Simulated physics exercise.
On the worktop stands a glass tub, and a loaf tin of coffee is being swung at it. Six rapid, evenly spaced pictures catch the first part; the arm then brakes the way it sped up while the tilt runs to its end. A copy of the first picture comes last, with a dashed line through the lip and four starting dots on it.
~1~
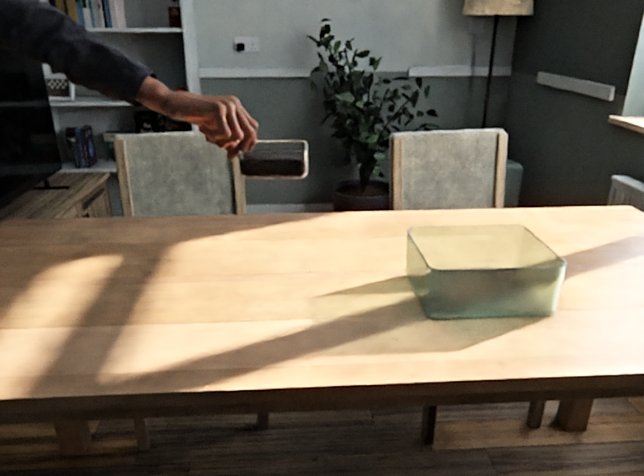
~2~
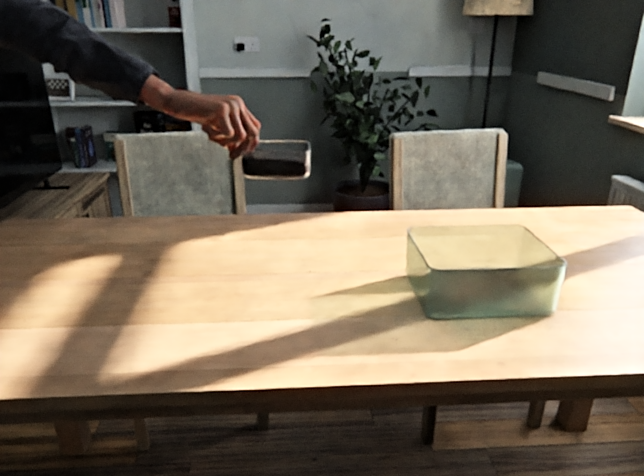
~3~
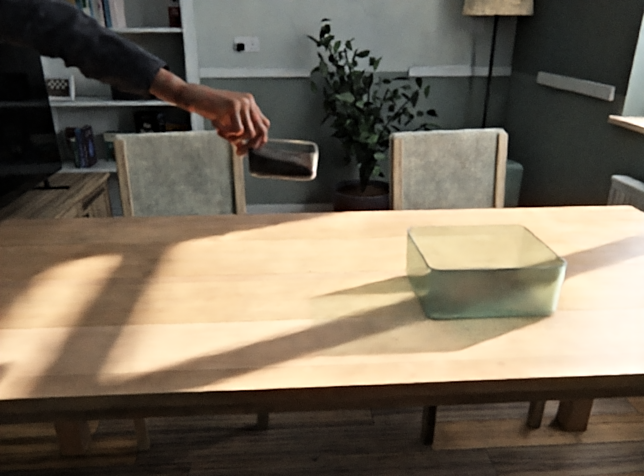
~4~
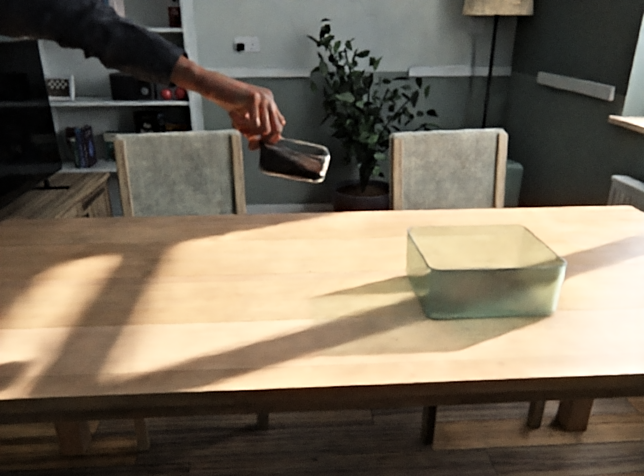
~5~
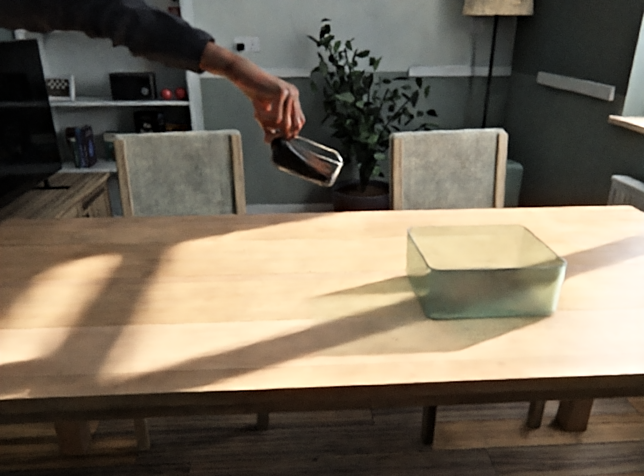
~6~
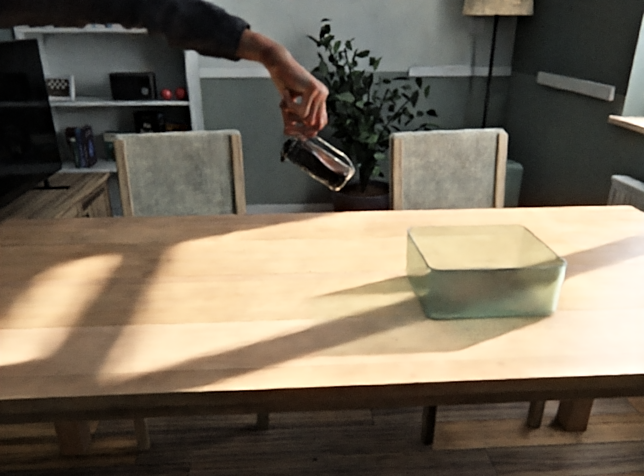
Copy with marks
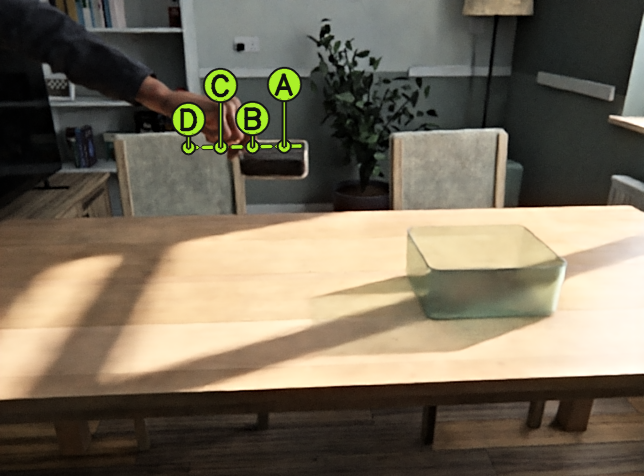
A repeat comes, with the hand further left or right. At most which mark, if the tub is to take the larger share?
Use dot A.
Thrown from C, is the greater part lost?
Yes, it does.
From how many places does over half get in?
One.
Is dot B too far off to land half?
Yes, that goes wrong.
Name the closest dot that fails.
It is B.
In lime, A at (284, 146); B at (252, 146); C at (220, 147); D at (188, 147).
If A is chosen, about 68 % lands in the tub, 26 % falls short and 6 % goes beside or beyond.
If B is chosen, about 23 % lands in the tub, 72 % falls short and 5 % goes beside or beyond.
If C is chosen, about 0 % lands in the tub, 99 % falls short.
If D is chosen, about 0 % lands in the tub, 100 % falls short.
